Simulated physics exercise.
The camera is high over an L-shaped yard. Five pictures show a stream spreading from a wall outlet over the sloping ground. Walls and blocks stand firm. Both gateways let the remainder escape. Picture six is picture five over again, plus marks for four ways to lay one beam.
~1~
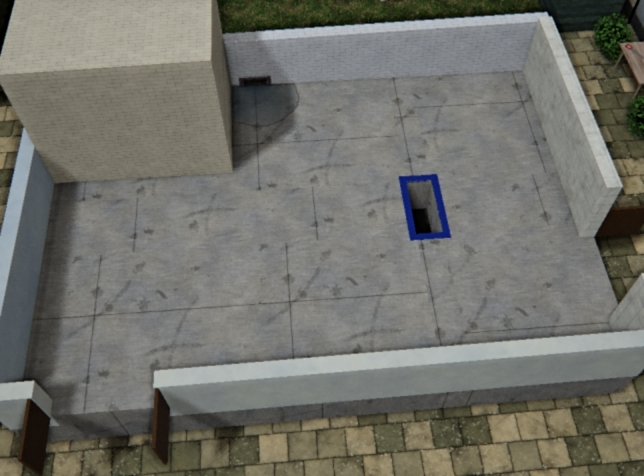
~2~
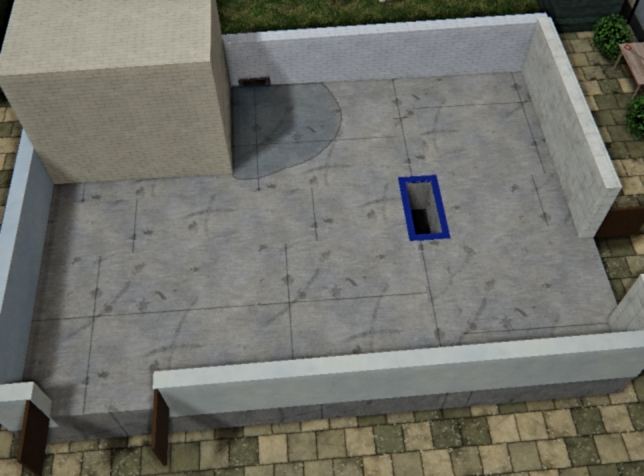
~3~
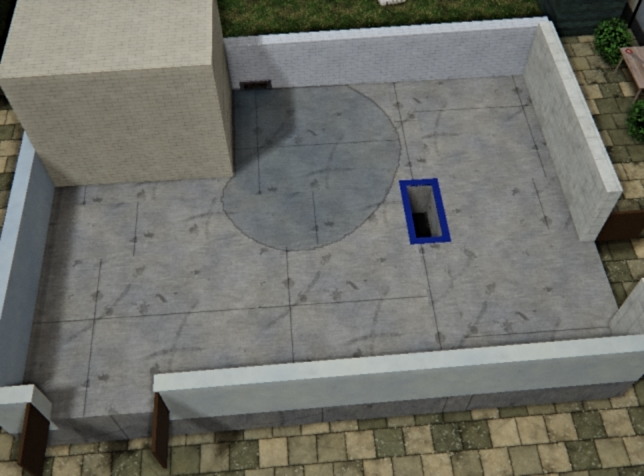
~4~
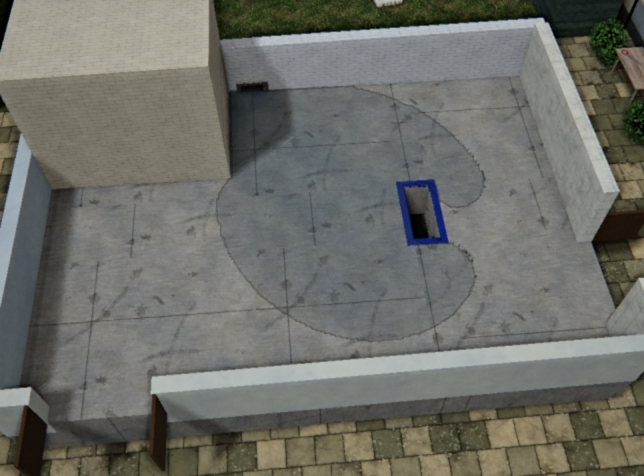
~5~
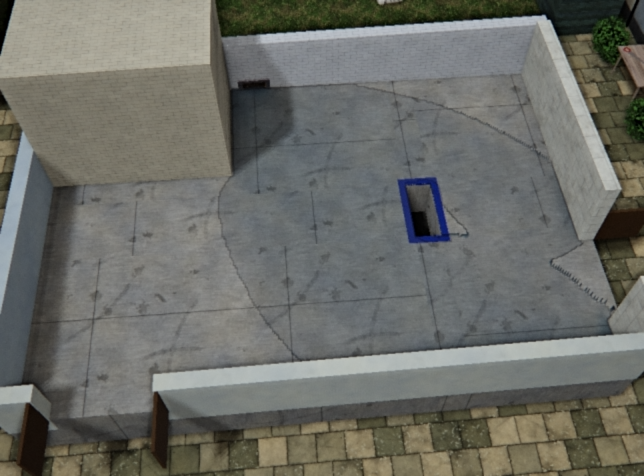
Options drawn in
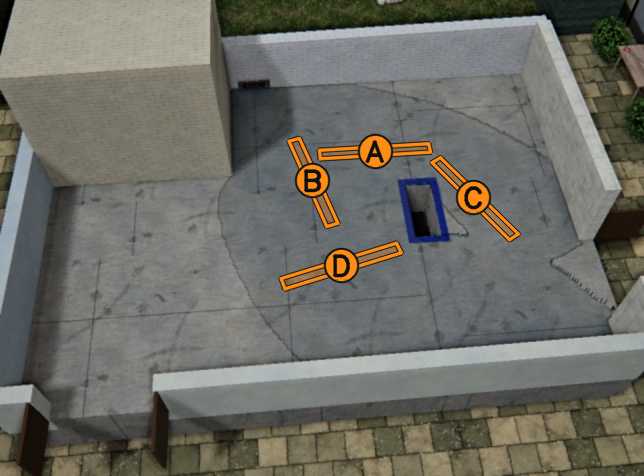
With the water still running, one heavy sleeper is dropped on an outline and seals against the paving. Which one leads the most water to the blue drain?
Choose D.
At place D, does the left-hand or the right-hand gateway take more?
The right one.
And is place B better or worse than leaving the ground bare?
Worse.
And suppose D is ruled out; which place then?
That would be C.
In orange, A from (319, 154) to (429, 147); B from (294, 139) to (332, 224); C from (436, 160) to (513, 236); D from (283, 283) to (398, 248).
Choosing A, about 15 % of the stream goes into the blue drain, about 85 % out by the gates.
Choosing B, about 17 % of the stream goes into the blue drain, about 83 % out by the gates.
Choosing C, about 32 % of the stream goes into the blue drain, about 68 % out by the gates.
Choosing D, about 64 % of the stream goes into the blue drain, about 36 % out by the gates.
